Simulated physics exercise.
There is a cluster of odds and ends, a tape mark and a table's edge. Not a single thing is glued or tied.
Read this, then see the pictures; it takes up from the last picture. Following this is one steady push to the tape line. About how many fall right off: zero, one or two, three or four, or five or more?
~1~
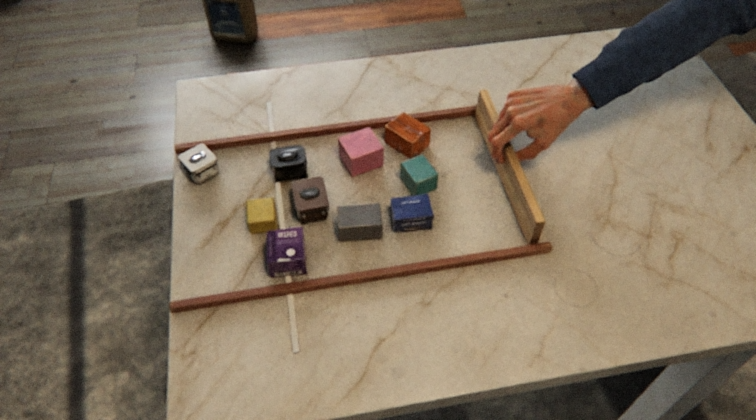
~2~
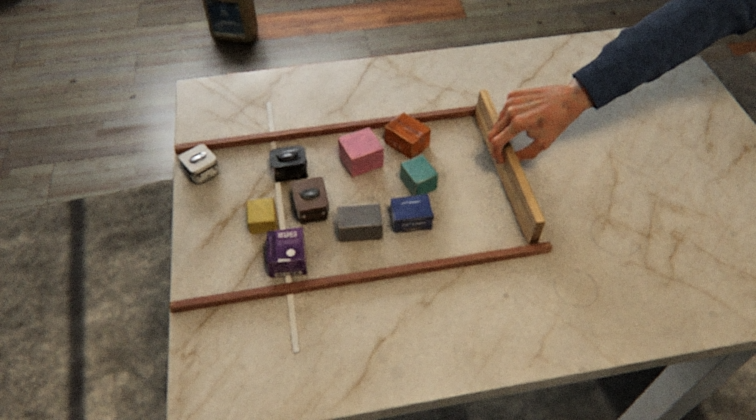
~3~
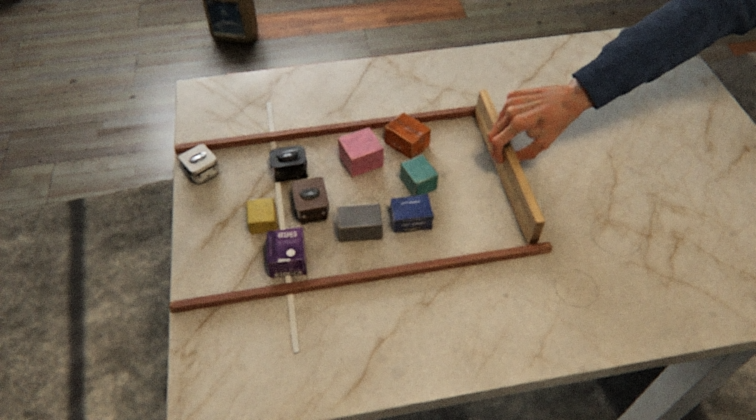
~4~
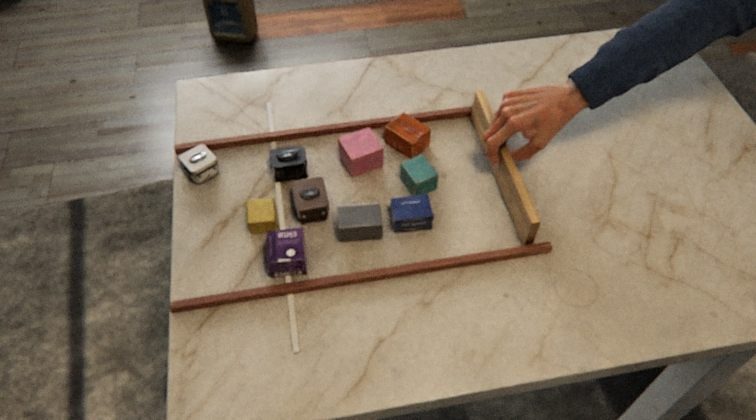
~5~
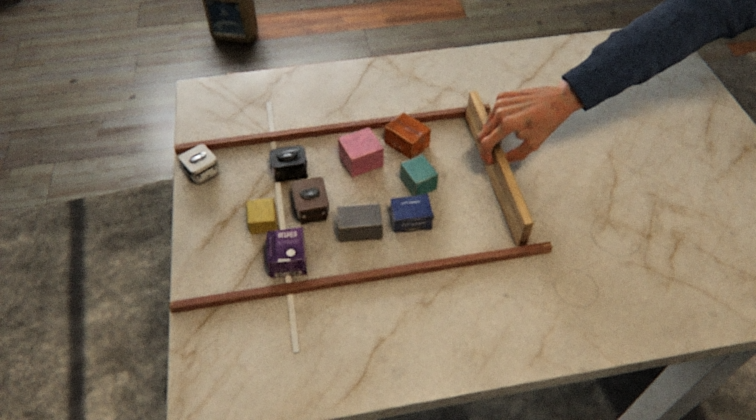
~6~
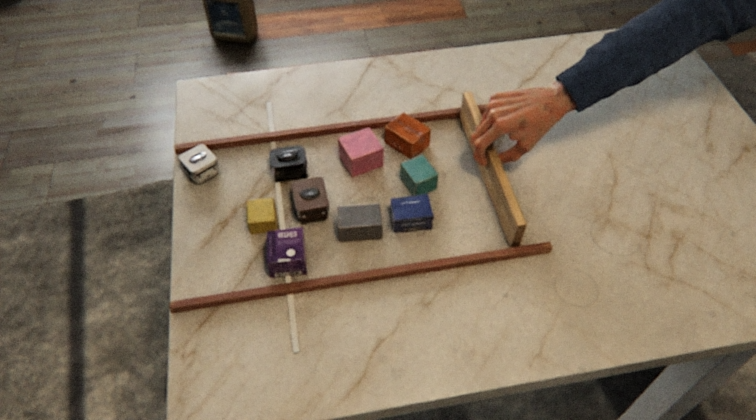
I predict not one will slip off.
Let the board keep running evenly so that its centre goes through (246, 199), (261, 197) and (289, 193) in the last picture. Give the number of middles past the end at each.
The counts are 2, 0 and 0, in that order.
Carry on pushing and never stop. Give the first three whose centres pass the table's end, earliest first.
The black case goes first, followed by the yellow block and then the grey block.
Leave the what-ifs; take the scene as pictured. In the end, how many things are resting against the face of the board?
It's touching 3 at the end.
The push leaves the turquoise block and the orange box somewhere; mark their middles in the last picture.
You'll see the turquoise block at (266, 196), with the orange box at (253, 155).
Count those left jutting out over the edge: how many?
0 in all.
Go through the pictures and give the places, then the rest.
In the first picture, white case (200, 165); yellow block (262, 216); purple box (287, 252); board (506, 163); tape (280, 208).
In the second picture, yellow block (262, 216); pink block (361, 152).
In the third picture, purple box (287, 253); blue box (411, 214).
In the fourth picture, white case (200, 165); black case (289, 164).
In the fifth picture, yellow block (262, 216); turquoise block (419, 176).
In the sixth picture, white case (200, 165); yellow block (262, 216); purple box (287, 253); board (489, 165); tape (280, 208).
Soon after, none off yet; white case at rest near (200, 165); yellow block at rest near (262, 216); purple box at rest near (287, 253).
At rest, the number that fall off is zero.
